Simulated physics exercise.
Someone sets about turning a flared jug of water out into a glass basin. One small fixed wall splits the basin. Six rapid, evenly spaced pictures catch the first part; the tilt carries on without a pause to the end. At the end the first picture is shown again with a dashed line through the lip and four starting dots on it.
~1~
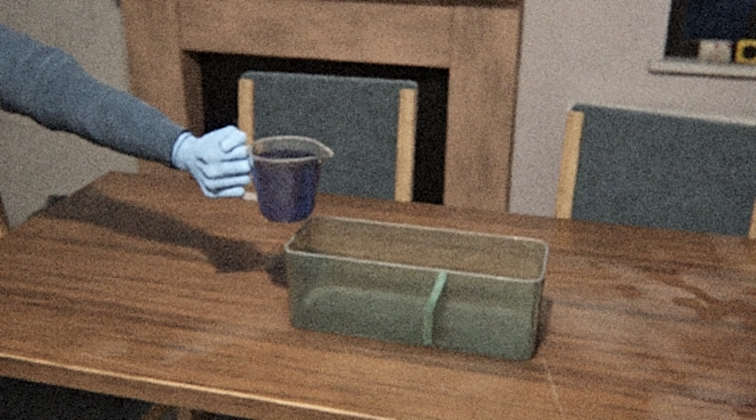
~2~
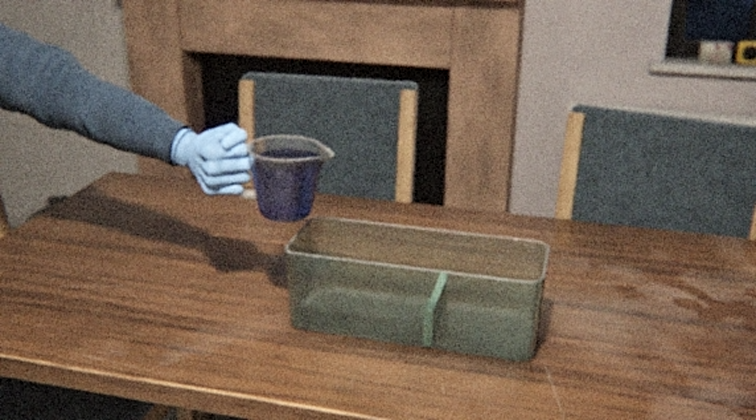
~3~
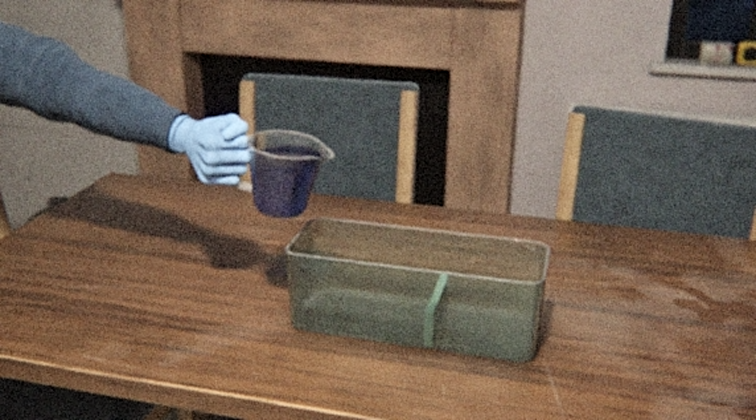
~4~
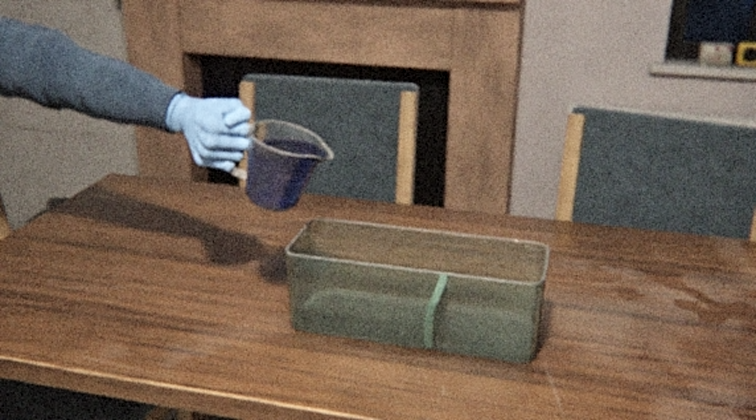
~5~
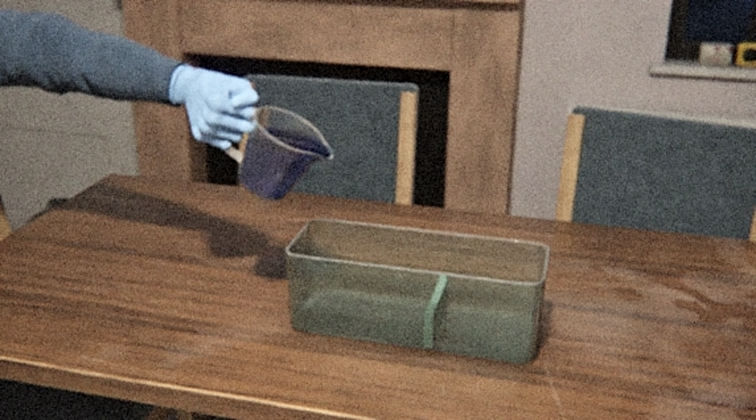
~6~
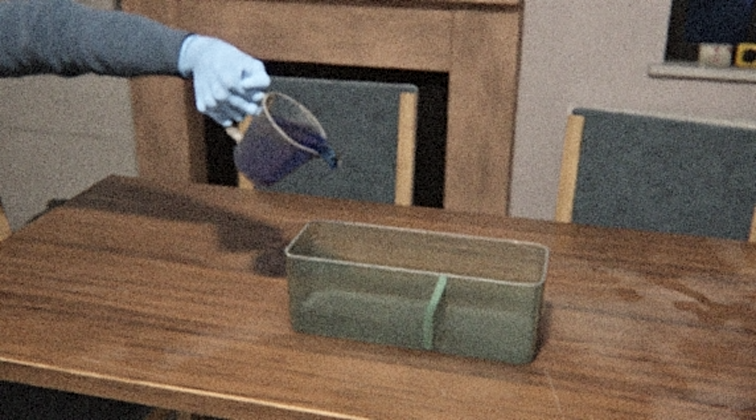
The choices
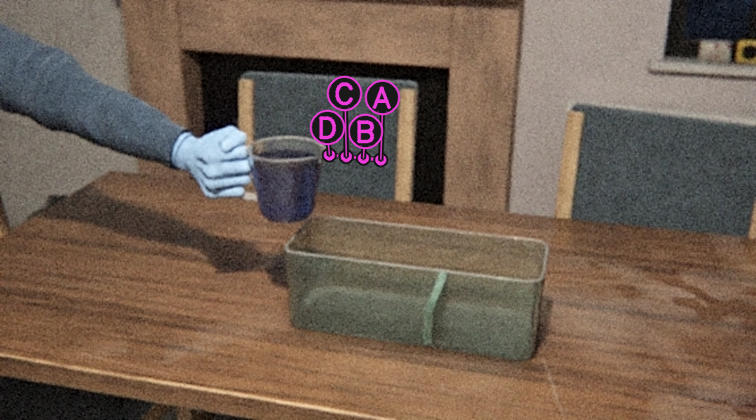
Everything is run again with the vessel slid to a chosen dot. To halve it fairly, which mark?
Best: B.
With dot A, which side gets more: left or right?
The right one.
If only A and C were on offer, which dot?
A it is.
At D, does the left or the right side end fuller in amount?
More ends on the left.
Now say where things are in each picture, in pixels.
The first frame shows upright, lip at (332, 155); basin from (291, 323) to (534, 357); top of the wall at (437, 290); nothing has left yet.
The second frame shows upright, lip at (332, 156); nothing has left yet.
The third frame shows tipped about 8°, lip at (332, 156); nothing has left yet.
The fourth frame shows tipped about 16°, lip at (332, 157); nothing has left yet.
The fifth frame shows tipped about 28°, lip at (331, 157); nothing has left yet.
The sixth frame shows tipped about 42°, lip at (330, 158); water is over the lip, down to (334, 166).
In magenta, A at (380, 159); B at (363, 158); C at (346, 156); D at (329, 155).
With A, about 18 % ends left of the wall and 80 % right of it; 3 % is lost outside.
With B, about 52 % ends left of the wall and 46 % right of it.
With C, about 91 % ends left of the wall and 4 % right of it; 6 % is lost outside.
With D, about 89 % ends left of the wall and 4 % right of it; 7 % is lost outside.
